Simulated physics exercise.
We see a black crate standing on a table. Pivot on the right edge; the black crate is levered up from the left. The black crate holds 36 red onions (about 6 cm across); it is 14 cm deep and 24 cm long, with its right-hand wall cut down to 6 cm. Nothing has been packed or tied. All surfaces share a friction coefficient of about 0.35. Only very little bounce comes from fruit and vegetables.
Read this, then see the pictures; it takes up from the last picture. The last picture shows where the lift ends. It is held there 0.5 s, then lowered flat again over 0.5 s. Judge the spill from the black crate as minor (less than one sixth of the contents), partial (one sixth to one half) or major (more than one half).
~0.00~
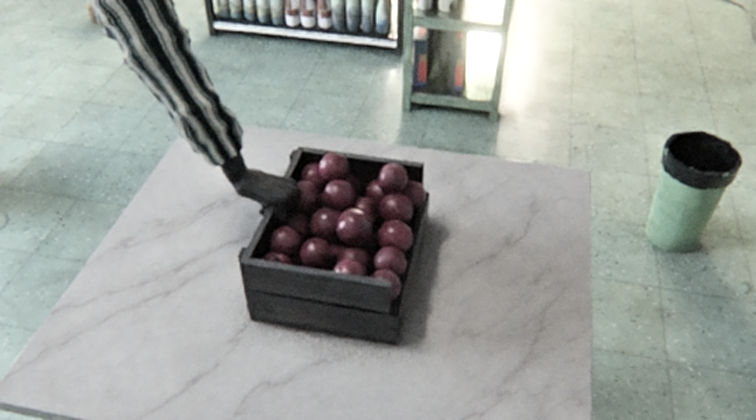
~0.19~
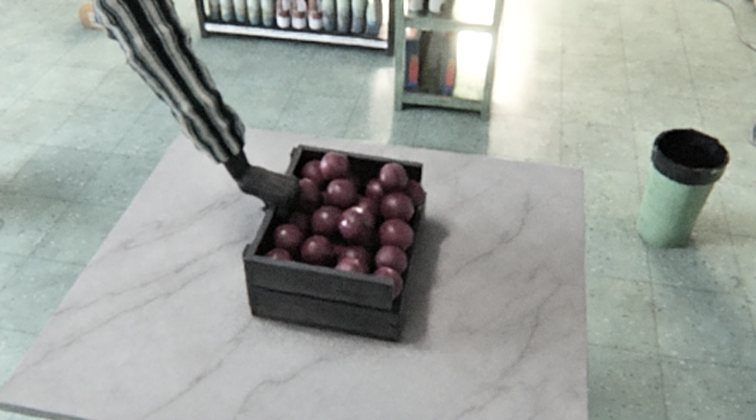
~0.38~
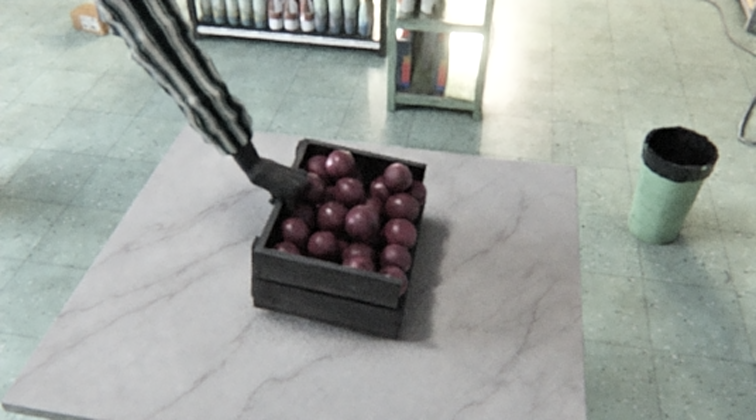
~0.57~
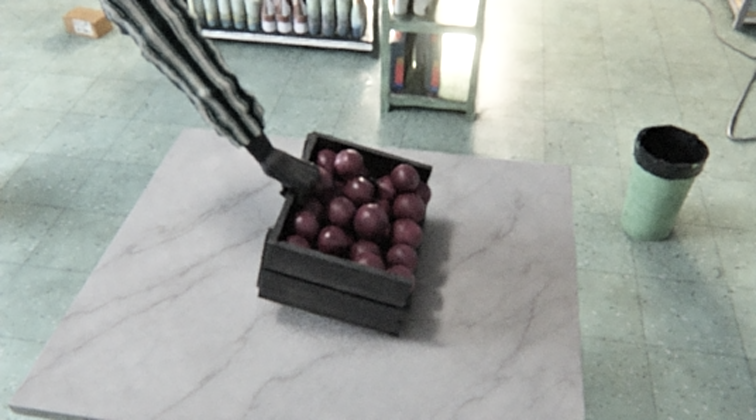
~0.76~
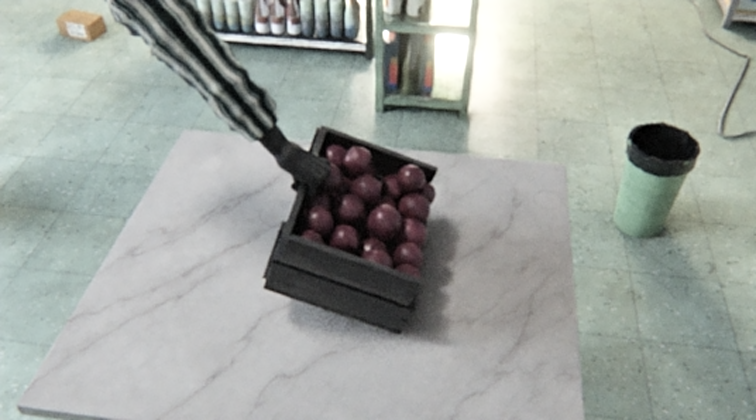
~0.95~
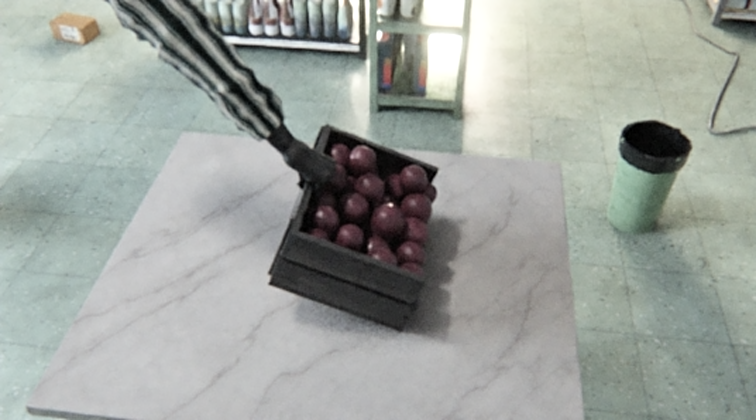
My money is on a spill below a sixth of the load.
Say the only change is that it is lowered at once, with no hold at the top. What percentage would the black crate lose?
The black crate would shed 0 percent of its load.
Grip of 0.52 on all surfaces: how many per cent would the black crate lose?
Black crate 0 per cent.
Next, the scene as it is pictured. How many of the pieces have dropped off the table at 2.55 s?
That count sits near 0.
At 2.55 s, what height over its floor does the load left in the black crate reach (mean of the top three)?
I'd say near 15 cm.
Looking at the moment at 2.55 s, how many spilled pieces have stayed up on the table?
I'd say close to 0 in all.
After 1.21 s, tilt 21°; the black crate has all 36.
After 1.53 s, tilt 20°; the black crate has all 36.
After 1.98 s, tilt 0°; the black crate has all 36.
Outcome (at 2.55 s), the black crate has all 36. Asked share, 0 of 36, 0 per cent.
